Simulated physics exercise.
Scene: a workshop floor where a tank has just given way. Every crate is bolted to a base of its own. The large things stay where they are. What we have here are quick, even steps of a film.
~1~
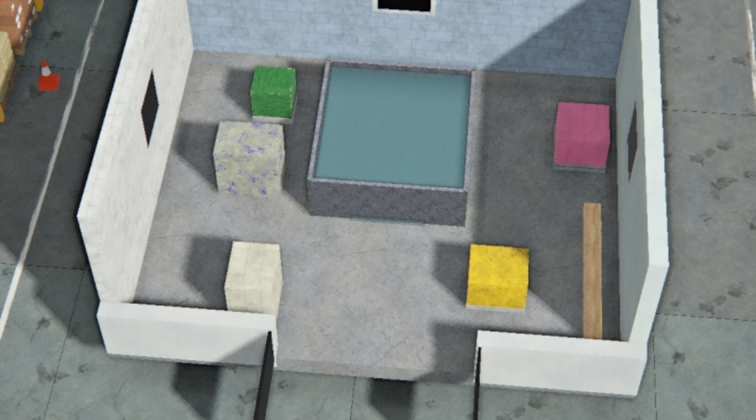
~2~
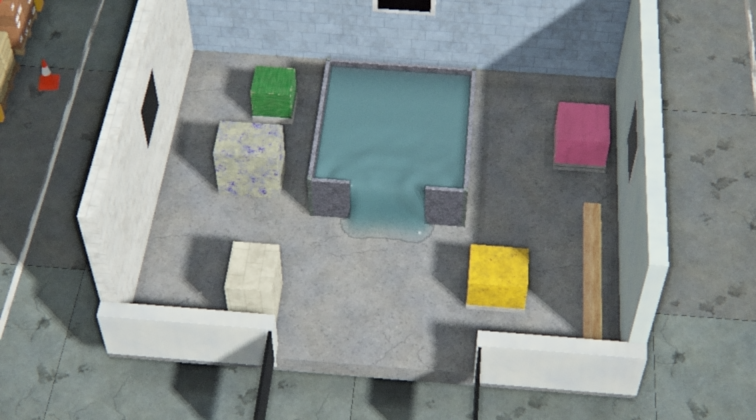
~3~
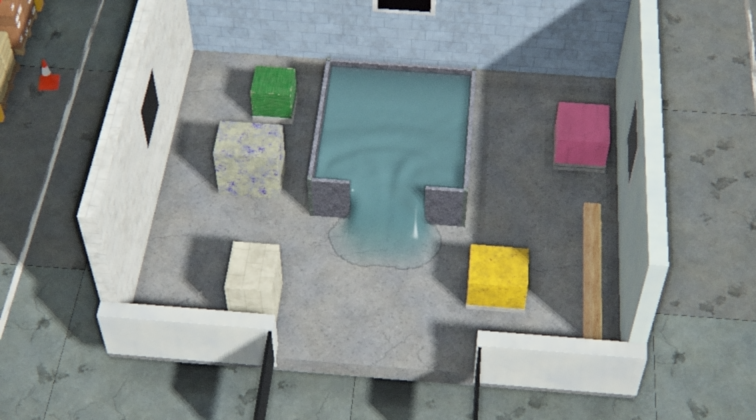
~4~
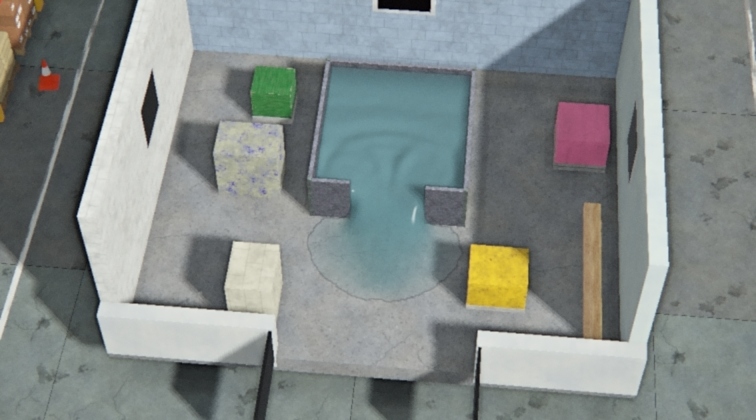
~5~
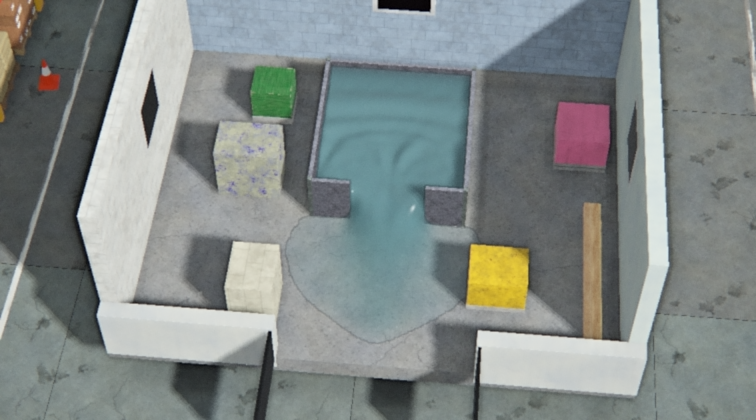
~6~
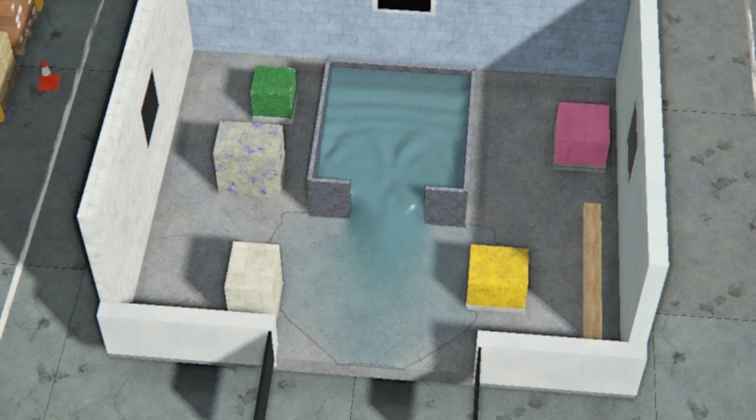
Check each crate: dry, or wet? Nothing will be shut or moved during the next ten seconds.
Checked: Green crate dry, pink crate dry, yellow crate wet.
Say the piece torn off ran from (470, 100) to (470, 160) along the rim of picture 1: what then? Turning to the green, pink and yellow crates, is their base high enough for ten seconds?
Note: Green is never reached; pink gets flooded; yellow gets flooded.
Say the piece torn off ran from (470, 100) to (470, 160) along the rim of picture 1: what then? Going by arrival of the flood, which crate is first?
The one in pink, by my reading.
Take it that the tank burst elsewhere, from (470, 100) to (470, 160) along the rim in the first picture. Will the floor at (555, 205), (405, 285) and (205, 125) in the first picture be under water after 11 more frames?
Spot one inundated, spot two spared, spot three spared.
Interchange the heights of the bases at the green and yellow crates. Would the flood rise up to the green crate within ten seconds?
The green crate stays out of it.
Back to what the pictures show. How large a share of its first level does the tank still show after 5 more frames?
My best guess is about 72 per cent.
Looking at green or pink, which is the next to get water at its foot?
Note: The pink crate is first.
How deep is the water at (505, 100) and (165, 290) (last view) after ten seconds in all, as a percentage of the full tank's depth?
About 2 per cent at the first place and 2 per cent at the second.
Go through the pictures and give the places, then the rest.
The open tank at (394, 126) is whole and still, in the first frame.
Water pours out at (387, 206) and has run to (426, 233), in the second frame.
The front is at (419, 261), out from the gap at (387, 208), in the third frame.
Water pours out at (387, 209) and has run to (396, 296), in the fourth frame.
The front is at a hidden place, out from the gap at (387, 209), in the fifth frame.
The front is at a hidden place, out from the gap at (387, 208), in the sixth frame.
A moment on, water covers 25 % of the floor; the green crate not reached, the pink crate not reached, the yellow crate water round its plinth.
Next, water covers 35 % of the floor; the green crate not reached, the pink crate not reached, the yellow crate water round its plinth.
Then, water covers 40 % of the floor; the green crate not reached, the pink crate not reached, the yellow crate water round its plinth.
Later, water covers 60 % of the floor; the green crate not reached, the pink crate water round its plinth, the yellow crate water round its plinth.
In the end, water covers 75 % of the floor; the green crate stayed above the water, the pink crate stayed above the water, the yellow crate was topped.
